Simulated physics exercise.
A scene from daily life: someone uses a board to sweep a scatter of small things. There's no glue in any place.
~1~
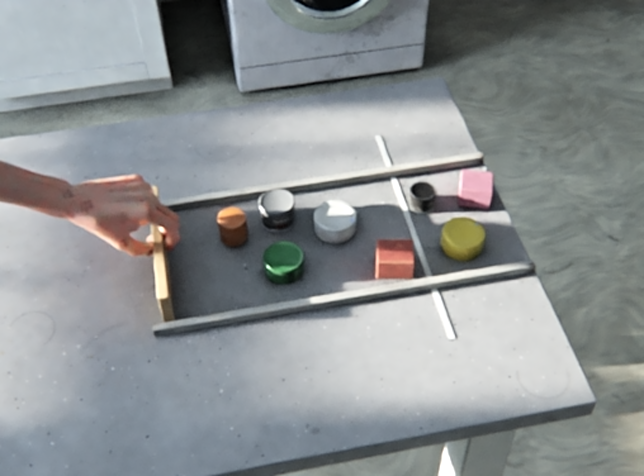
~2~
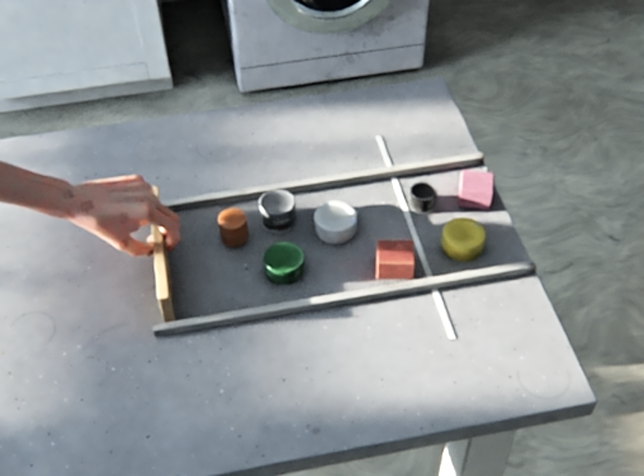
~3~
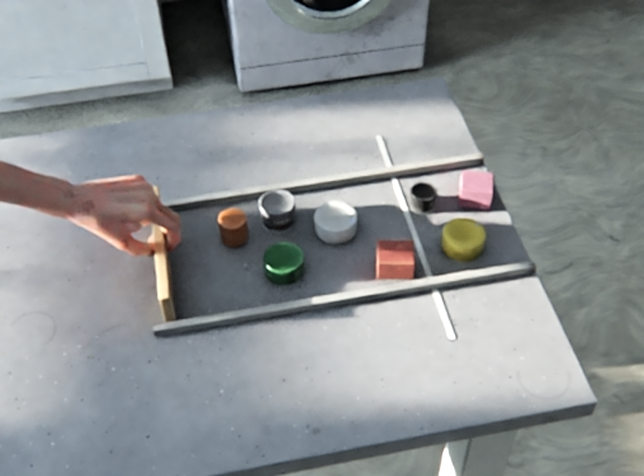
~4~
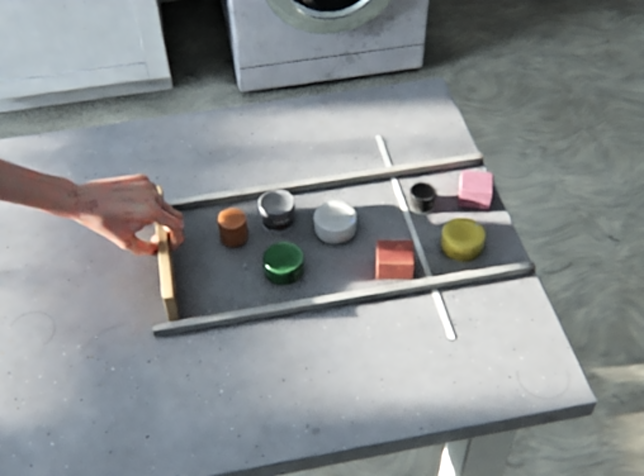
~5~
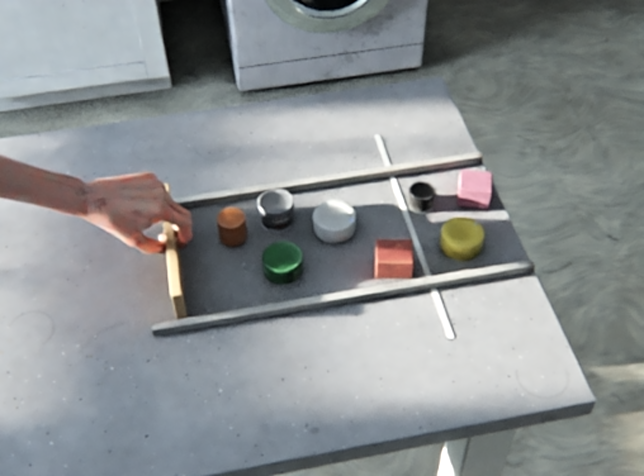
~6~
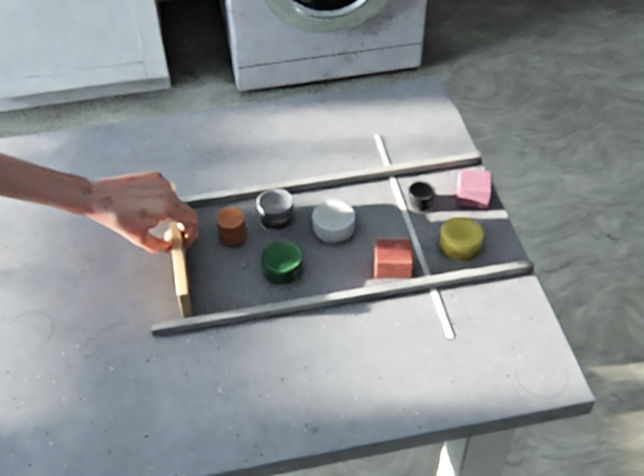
A hand holds a wooden board upright, then slides it slightly right toward small objects.
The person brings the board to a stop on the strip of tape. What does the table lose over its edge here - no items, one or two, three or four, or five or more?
I expect that none will fail to stay on the table.
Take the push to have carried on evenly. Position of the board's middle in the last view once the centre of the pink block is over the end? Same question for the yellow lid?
Its middle is about (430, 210) and about (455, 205).
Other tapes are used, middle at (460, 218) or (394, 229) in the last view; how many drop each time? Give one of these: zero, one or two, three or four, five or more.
1 or 2, then none.
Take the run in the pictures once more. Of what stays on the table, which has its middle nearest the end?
Result - foremost is the pink block.
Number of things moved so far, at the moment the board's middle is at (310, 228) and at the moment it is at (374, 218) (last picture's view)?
Counts: 4 and 6.
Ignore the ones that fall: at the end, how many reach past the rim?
Answer: 1.
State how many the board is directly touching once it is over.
All in all, 3.
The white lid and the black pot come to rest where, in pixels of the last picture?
The white lid comes to rest close to (452, 205), while the black pot rests close to (443, 180).
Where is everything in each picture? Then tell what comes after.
The first frame shows pink block (476, 190); yellow lid (463, 239); black pot (422, 198); board (161, 253); tape (411, 227).
The second frame shows yellow lid (463, 239); board (161, 253).
The third frame shows black pot (423, 198); red block (395, 260).
The fourth frame shows pink block (476, 190); white lid (335, 222).
The fifth frame shows yellow lid (462, 239); green tub (283, 263).
The sixth frame shows pink block (474, 189); yellow lid (461, 238); black pot (421, 197); board (179, 249); tape (410, 226).
Soon after, none off yet; pink block at rest near (474, 189); yellow lid at rest near (461, 238); black pot at rest near (421, 197).
Then, none off yet; pink block at rest near (474, 189); yellow lid at rest near (461, 238); black pot moving near (428, 193).
At rest, the number that fall off is zero.
